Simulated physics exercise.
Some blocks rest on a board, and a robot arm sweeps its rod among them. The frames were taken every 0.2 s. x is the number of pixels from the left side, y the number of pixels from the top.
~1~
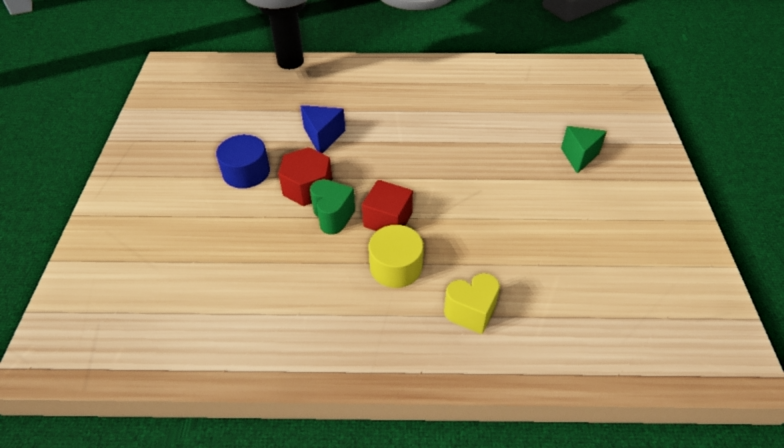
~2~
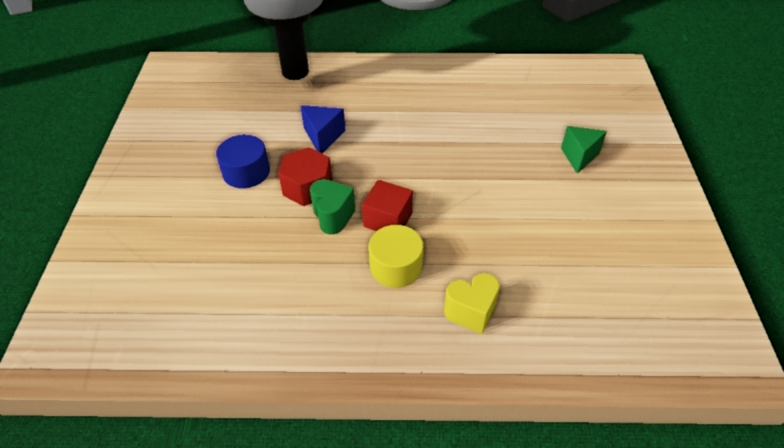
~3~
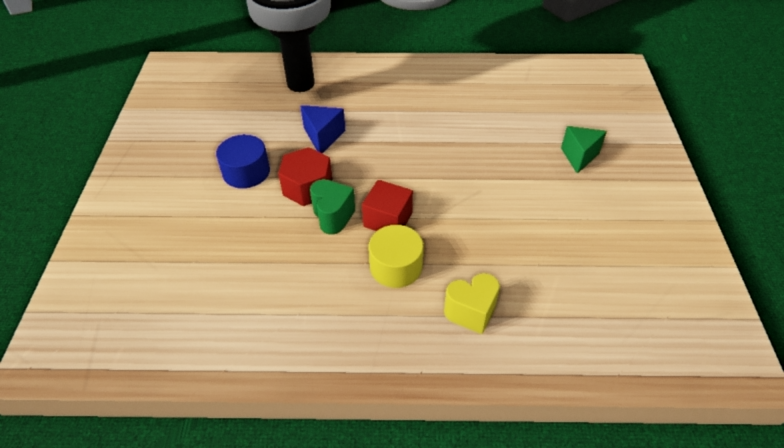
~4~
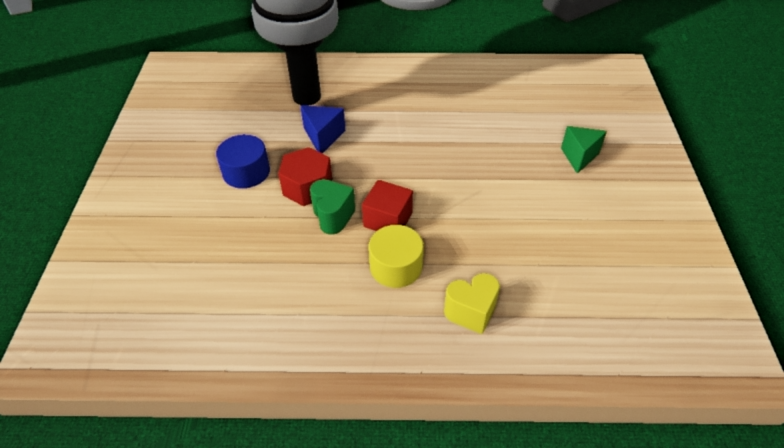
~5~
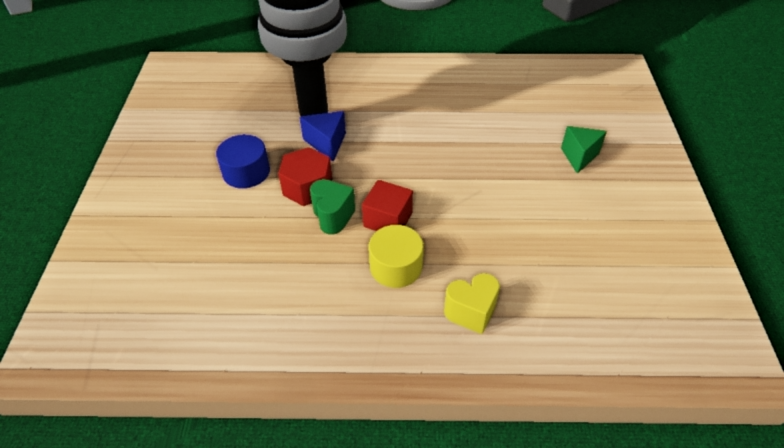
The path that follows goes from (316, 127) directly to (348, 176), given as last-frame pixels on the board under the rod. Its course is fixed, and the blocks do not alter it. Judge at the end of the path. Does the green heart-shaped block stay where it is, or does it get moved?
The block stays on its spot.
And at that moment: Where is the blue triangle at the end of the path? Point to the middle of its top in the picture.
I'd expect the centre of its top face to be at (359, 175).
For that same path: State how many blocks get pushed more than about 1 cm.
There will be one block that moves more than 1 cm.
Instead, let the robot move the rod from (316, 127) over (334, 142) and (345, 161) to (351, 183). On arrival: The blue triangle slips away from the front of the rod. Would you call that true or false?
The statement is incorrect.
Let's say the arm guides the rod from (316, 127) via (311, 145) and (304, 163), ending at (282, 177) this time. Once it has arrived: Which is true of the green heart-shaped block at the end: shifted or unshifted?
It is shoved along.
What follows on the original path. Halfway along, rod (330, 136); blue triangle (346, 145), turned 20° anticlockwise.
At the end, rod (347, 161); blue triangle (359, 175); green heart-shaped block in place.
